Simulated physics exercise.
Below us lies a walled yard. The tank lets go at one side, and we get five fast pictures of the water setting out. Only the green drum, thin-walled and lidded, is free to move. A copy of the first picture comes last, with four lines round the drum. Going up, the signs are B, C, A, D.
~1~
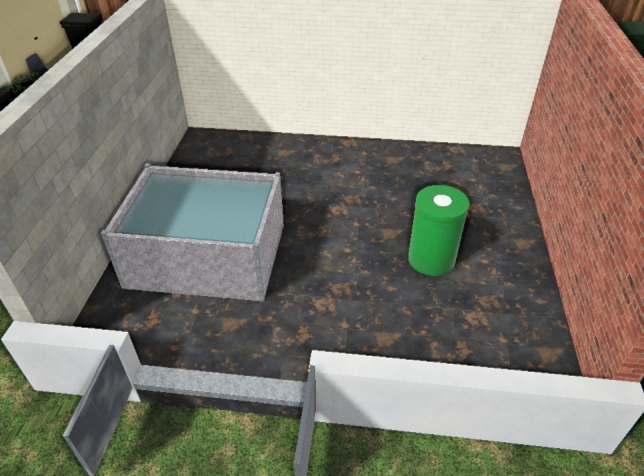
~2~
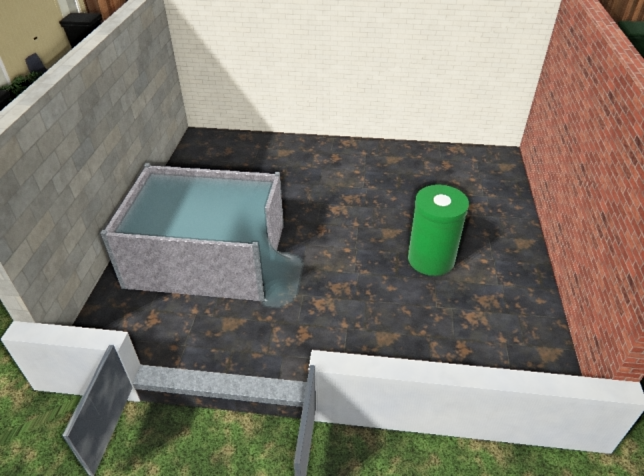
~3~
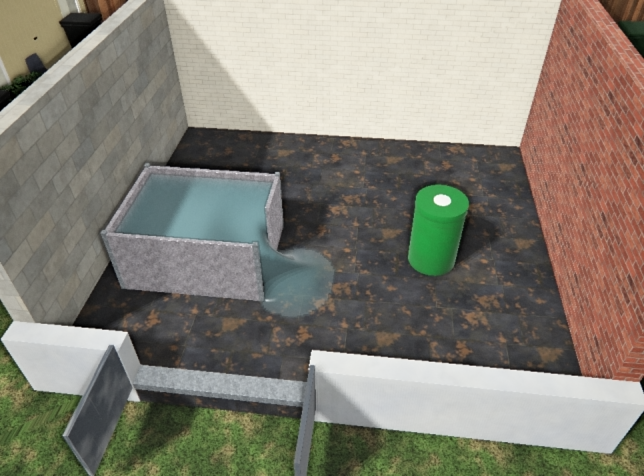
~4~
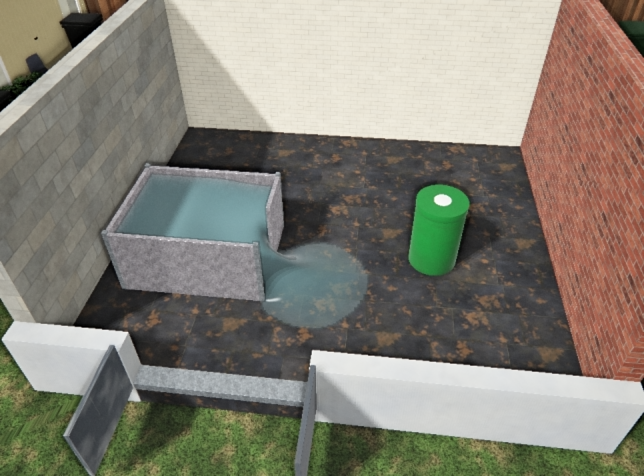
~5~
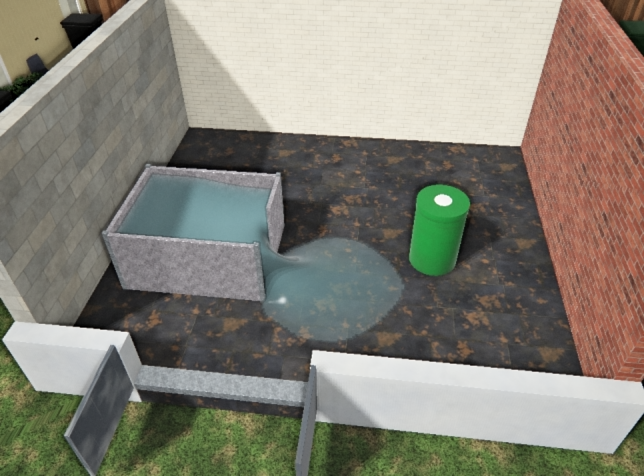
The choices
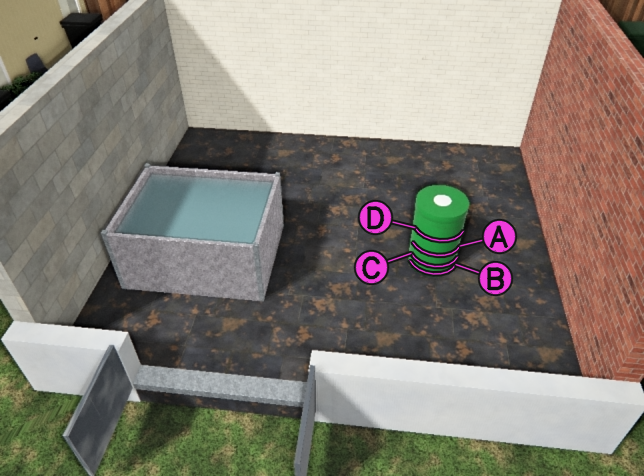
A stone tank full of water in a walled yard opened at its right side, and water poured out and spread across the dark ground in a widening puddle, while the green drum stayed still.
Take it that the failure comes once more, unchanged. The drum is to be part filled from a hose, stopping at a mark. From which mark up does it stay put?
Choose A.
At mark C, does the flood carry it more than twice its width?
No.
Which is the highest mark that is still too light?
Mark C.
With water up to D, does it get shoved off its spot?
No.
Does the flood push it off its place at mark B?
Yes.
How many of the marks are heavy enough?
Two of the four.
On the marked copy, A at (436, 255); B at (433, 273); C at (434, 266); D at (439, 240); from the bottom up B, C, A, D.
With A, it does not move.
With B, it is pushed about 4 times its own width away.
With C, it is pushed about its own width away.
With D, it does not move.
